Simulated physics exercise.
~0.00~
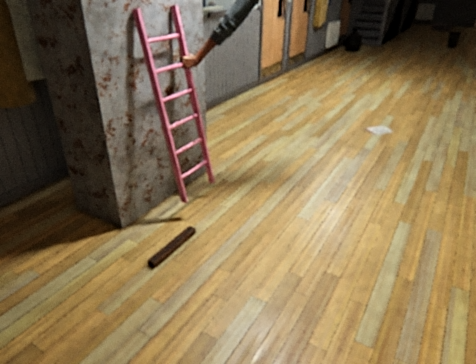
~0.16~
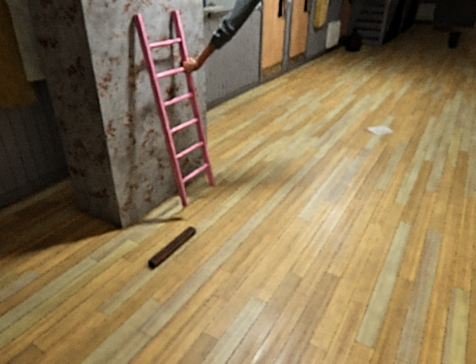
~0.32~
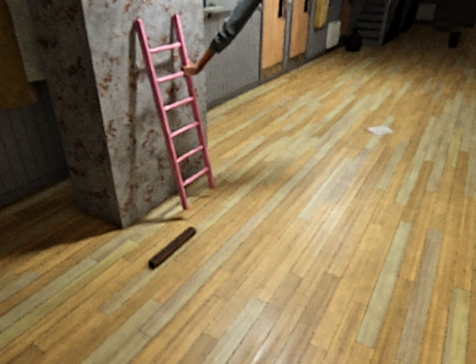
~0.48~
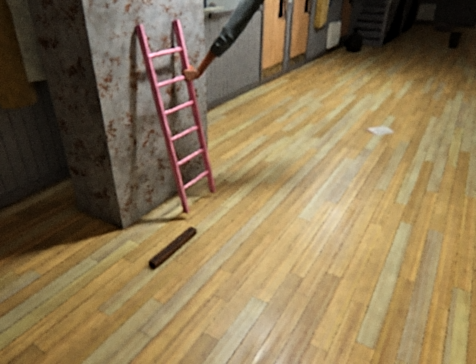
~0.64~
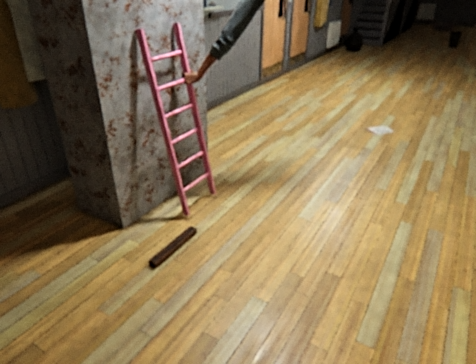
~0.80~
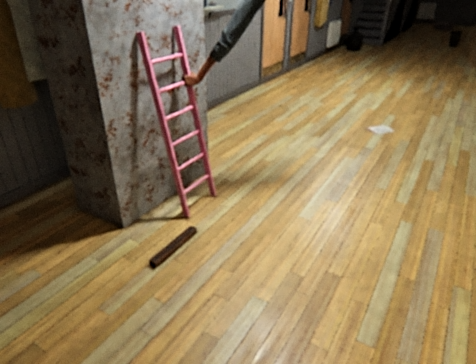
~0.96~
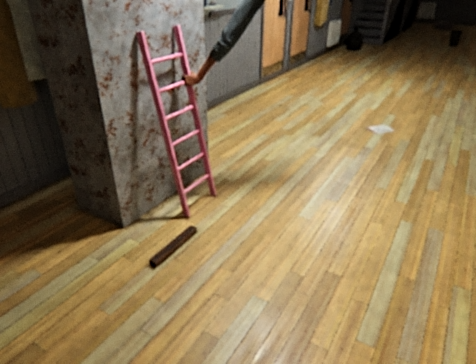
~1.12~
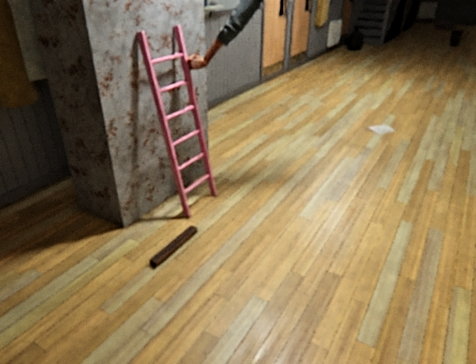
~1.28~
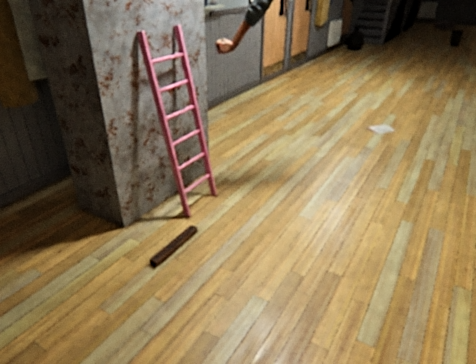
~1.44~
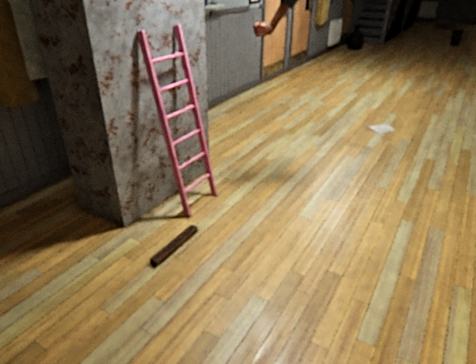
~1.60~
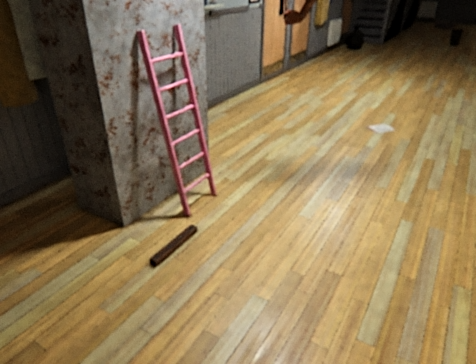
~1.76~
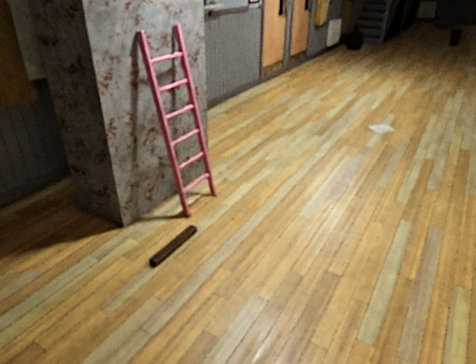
Indoors, a hand props a pink ladder-like gate against a pillar, withdraws, and it stays upright.
